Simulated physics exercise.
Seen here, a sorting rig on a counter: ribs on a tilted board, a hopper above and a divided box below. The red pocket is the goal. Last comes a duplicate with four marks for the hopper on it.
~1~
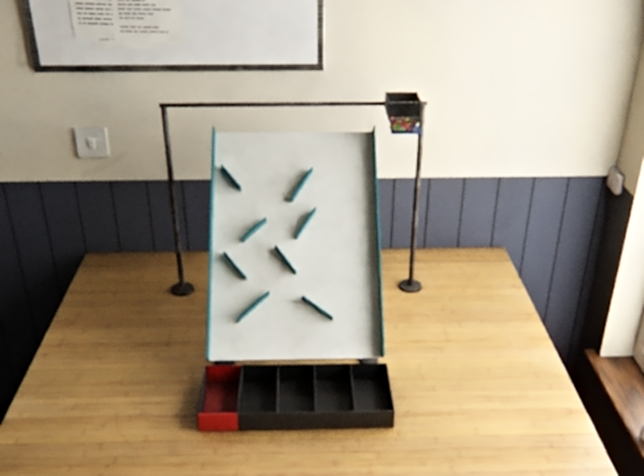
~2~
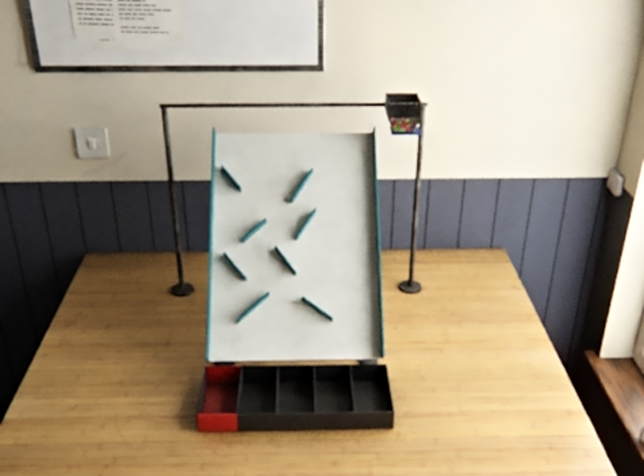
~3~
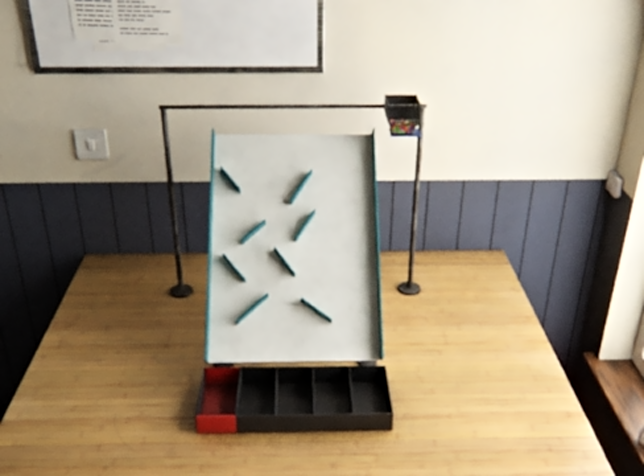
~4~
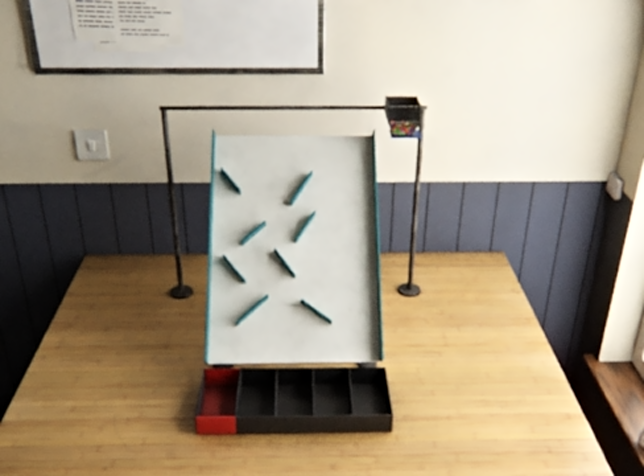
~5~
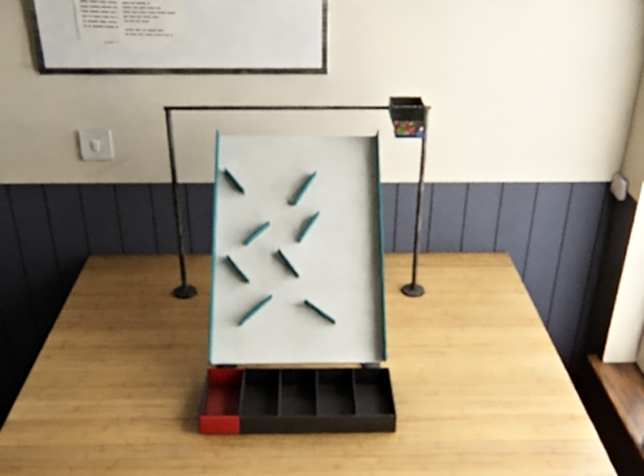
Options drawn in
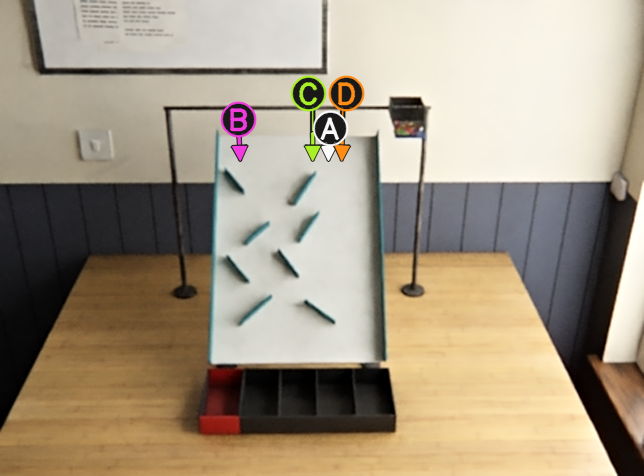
A pale tilted board with teal edges and eight short teal ribs stands on a light wooden table, seen from the front and slightly above, against a cream wall with dark blue panelling. A dark frame holds a small hopper of colourful beads at upper right, and a black divided box with a red left pocket sits below. Nothing on the rig moves; only the camera shifts very slightly.
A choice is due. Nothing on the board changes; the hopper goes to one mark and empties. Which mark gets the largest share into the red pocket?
The answer is mark B.
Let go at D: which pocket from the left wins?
The fifth.
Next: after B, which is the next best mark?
Here it is mark C.
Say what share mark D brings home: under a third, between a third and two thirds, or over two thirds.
It is under a third.
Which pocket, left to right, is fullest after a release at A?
It is the fifth one.
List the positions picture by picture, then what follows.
In the first frame, hopper at (401, 123), round plastic beads, door shut.
In the second frame, ribs (221, 165) to (240, 188), (292, 199) to (312, 168), (242, 240) to (266, 218).
In the third frame, ribs (296, 238) to (315, 209), (223, 253) to (245, 279), (274, 247) to (295, 273).
In the fourth frame, ribs (236, 323) to (268, 295), (301, 299) to (332, 321).
In the fifth frame, red pocket at (220, 424), number 1 of 5 from the left.
On the marked copy, mark A meets the board at (328, 155); mark B meets the board at (239, 155); mark C meets the board at (312, 155); mark D meets the board at (341, 155).
Choosing A, a small part in the red pocket, about two thirds in other pockets, about a quarter outside the box.
Choosing B, about two thirds in the red pocket, about a quarter in other pockets, a small part outside the box.
Choosing C, about a third in the red pocket, about half in other pockets, about a quarter outside the box.
Choosing D, a stray few in the red pocket, most in other pockets, about a quarter outside the box.
